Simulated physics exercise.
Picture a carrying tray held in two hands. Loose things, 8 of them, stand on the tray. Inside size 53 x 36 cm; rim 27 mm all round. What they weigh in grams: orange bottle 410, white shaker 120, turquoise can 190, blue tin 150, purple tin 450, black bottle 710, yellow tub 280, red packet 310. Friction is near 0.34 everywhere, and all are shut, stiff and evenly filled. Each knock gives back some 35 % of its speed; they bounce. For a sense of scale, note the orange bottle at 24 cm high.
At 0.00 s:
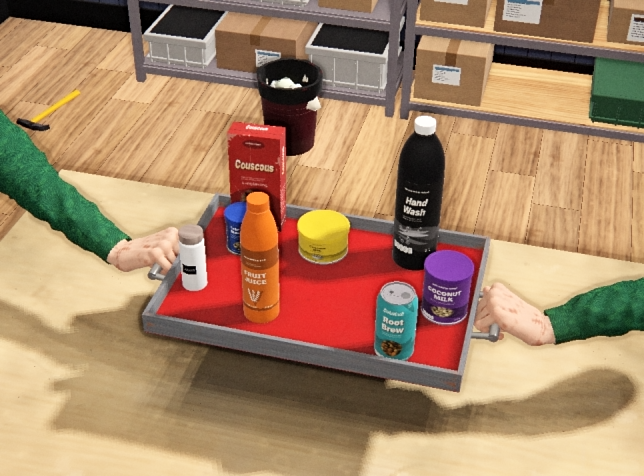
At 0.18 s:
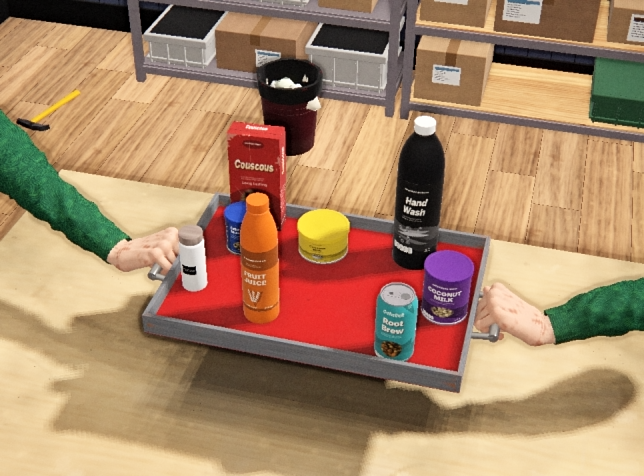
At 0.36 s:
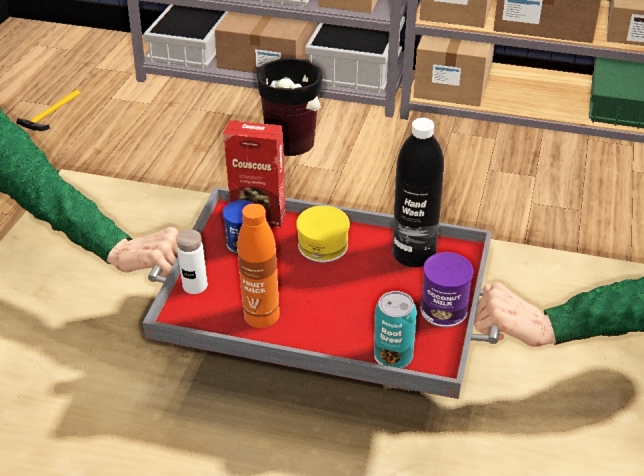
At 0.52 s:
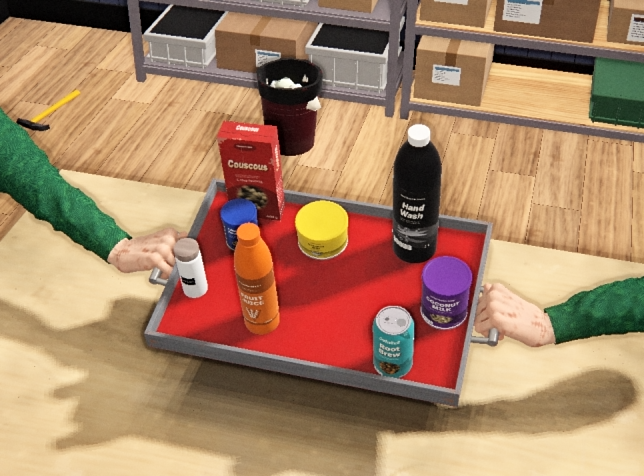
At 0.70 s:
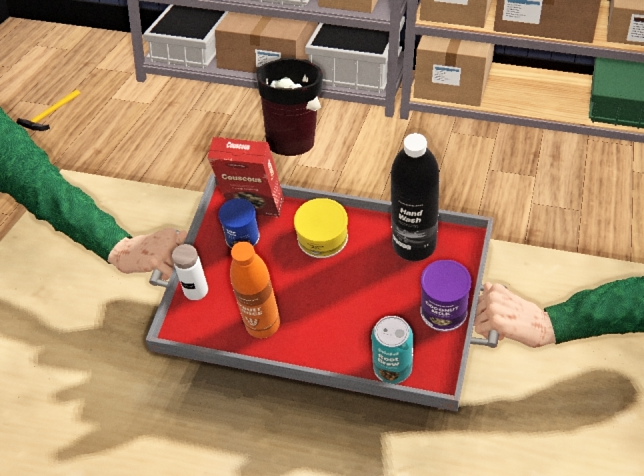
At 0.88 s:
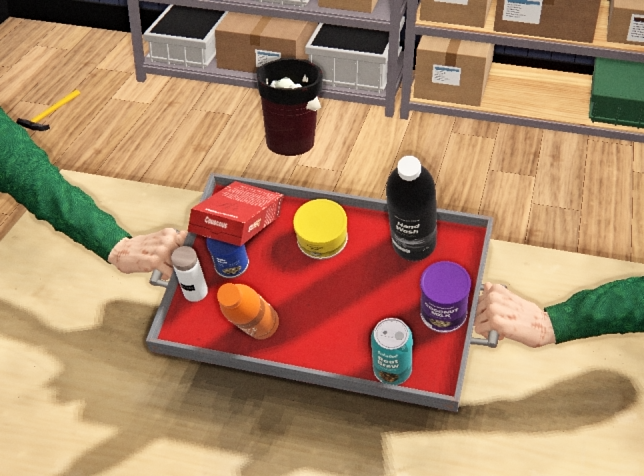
A tray of bottles, tins and a packet, held level by two hands, tilted with its near edge down, and then the red packet and the orange bottle leaned over toward the viewer.
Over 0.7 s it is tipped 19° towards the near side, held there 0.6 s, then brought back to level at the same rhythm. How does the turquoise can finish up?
The turquoise can ends up knocked over.
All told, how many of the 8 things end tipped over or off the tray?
5.
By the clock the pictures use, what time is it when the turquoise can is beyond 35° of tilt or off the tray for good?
I'd say around the 1.3 s mark.
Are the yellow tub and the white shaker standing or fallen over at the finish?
Final state - yellow tub: Remains on its base; white shaker: Goes over.
Around 1.08 s, tray tilted 19°, near edge down; orange bottle now off the tray; red packet tipped 62° against what carries it; black bottle tipped 49° against what carries it.
Around 1.28 s, tray tilted 19°, near edge down; white shaker now off the tray; turquoise can tipped 44° against what carries it near (394, 372); black bottle tipped 73° against what carries it.
Around 1.48 s, tray tilted 19°, near edge down; turquoise can now off the tray; black bottle on its side; red packet tipped 61° against what carries it.
Around 1.88 s, tray tilted 4°, near edge down; black bottle on its side; red packet tipped 61° against what carries it; blue tin shifted 22 cm.
Finally (3.1 s), off the tray and tipped over, orange bottle, white shaker and turquoise can; on their side or leaning hard on the tray, black bottle and red packet; not toppled but over 5 cm from the start, blue tin and purple tin; yellow tub still in place (within 5 cm).
